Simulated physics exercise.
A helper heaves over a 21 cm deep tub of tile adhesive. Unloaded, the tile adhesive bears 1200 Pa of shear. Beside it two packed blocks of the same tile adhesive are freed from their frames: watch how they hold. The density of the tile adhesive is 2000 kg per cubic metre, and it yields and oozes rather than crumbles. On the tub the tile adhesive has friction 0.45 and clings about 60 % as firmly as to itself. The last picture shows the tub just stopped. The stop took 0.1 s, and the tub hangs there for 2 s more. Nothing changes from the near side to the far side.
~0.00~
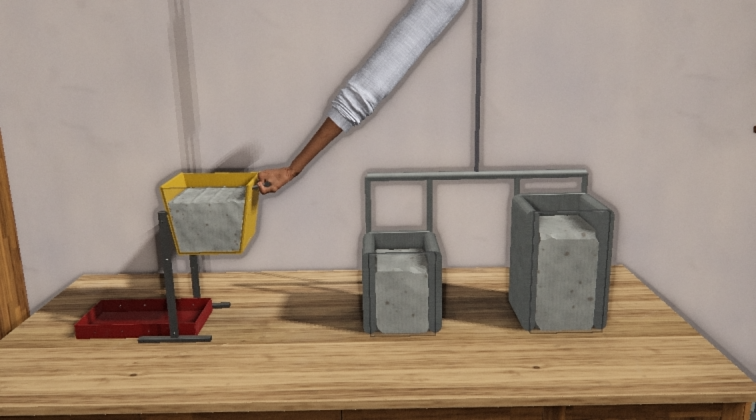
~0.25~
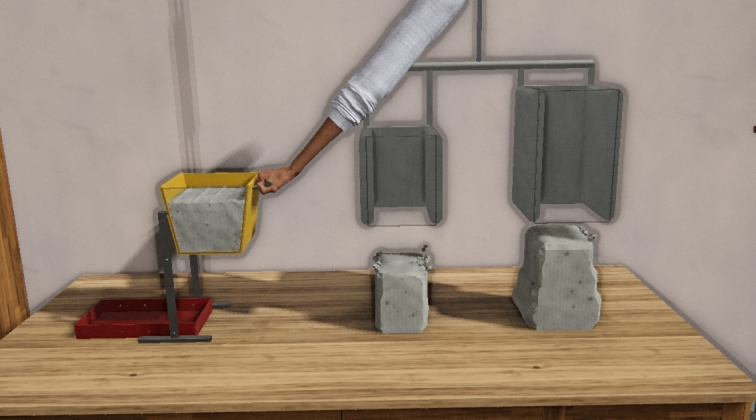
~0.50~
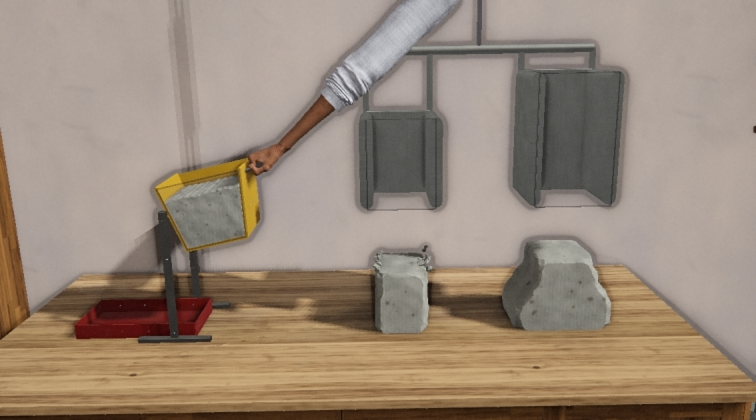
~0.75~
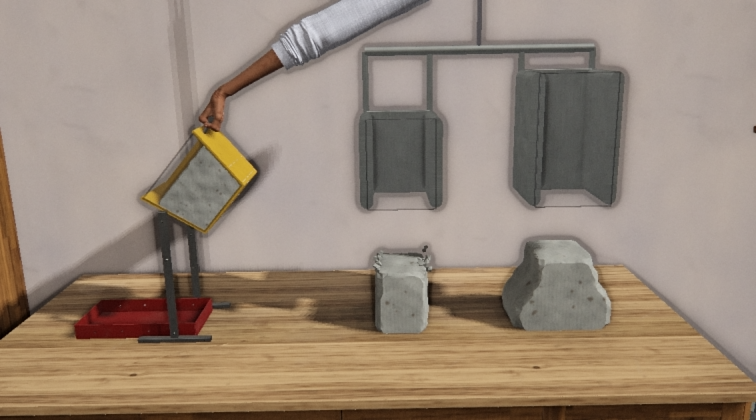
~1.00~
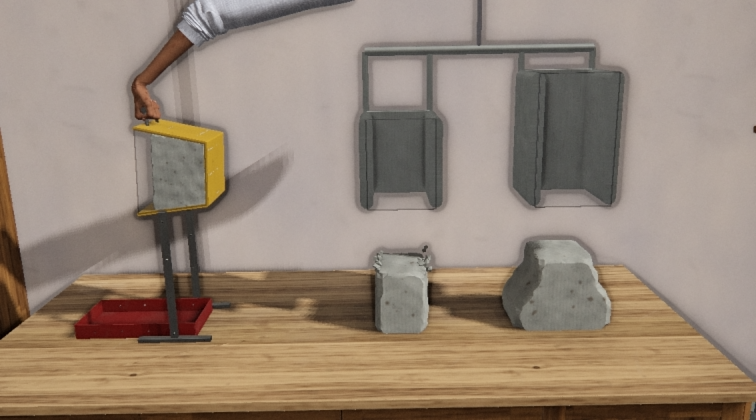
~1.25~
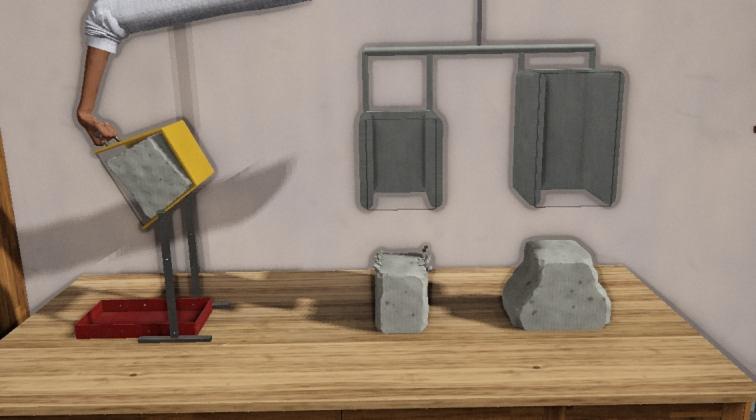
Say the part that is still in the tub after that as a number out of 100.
Close to 0 per cent.
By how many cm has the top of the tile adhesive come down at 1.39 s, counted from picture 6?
Roughly 9 cm.
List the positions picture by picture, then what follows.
The first picture shows handle-side rim at (246, 186), tilt 0 degrees; highest point of the tile adhesive at (220, 201); test blocks 23 cm, 35 cm high (left to right).
The second picture shows handle-side rim at (246, 186), tilt 0 degrees; highest point of the tile adhesive at (220, 201); test blocks 23 cm, 31 cm high (left to right).
The third picture shows handle-side rim at (237, 169), tilt 12 degrees; highest point of the tile adhesive at (234, 186); test blocks 23 cm, 26 cm high (left to right).
The fourth picture shows handle-side rim at (192, 133), tilt 49 degrees; highest point of the tile adhesive at (203, 148); test blocks 23 cm, 26 cm high (left to right).
The fifth picture shows handle-side rim at (134, 130), tilt 87 degrees; highest point of the tile adhesive at (150, 136); test blocks 23 cm, 26 cm high (left to right).
The sixth picture shows handle-side rim at (96, 154), tilt 117 degrees; highest point of the tile adhesive at (147, 140); test blocks 23 cm, 26 cm high (left to right).
By 1.39 s, the tub is at 117 degrees and holds 56 %.
By 1.56 s, the tub is at 117 degrees and holds 0 %.
By 1.73 s, the tub is at 117 degrees and holds 0 %.
By 1.90 s, the tub is at 117 degrees and holds 0 %.
By 3.25 s, at the end, the tub is at 117 degrees and holds 0 %.
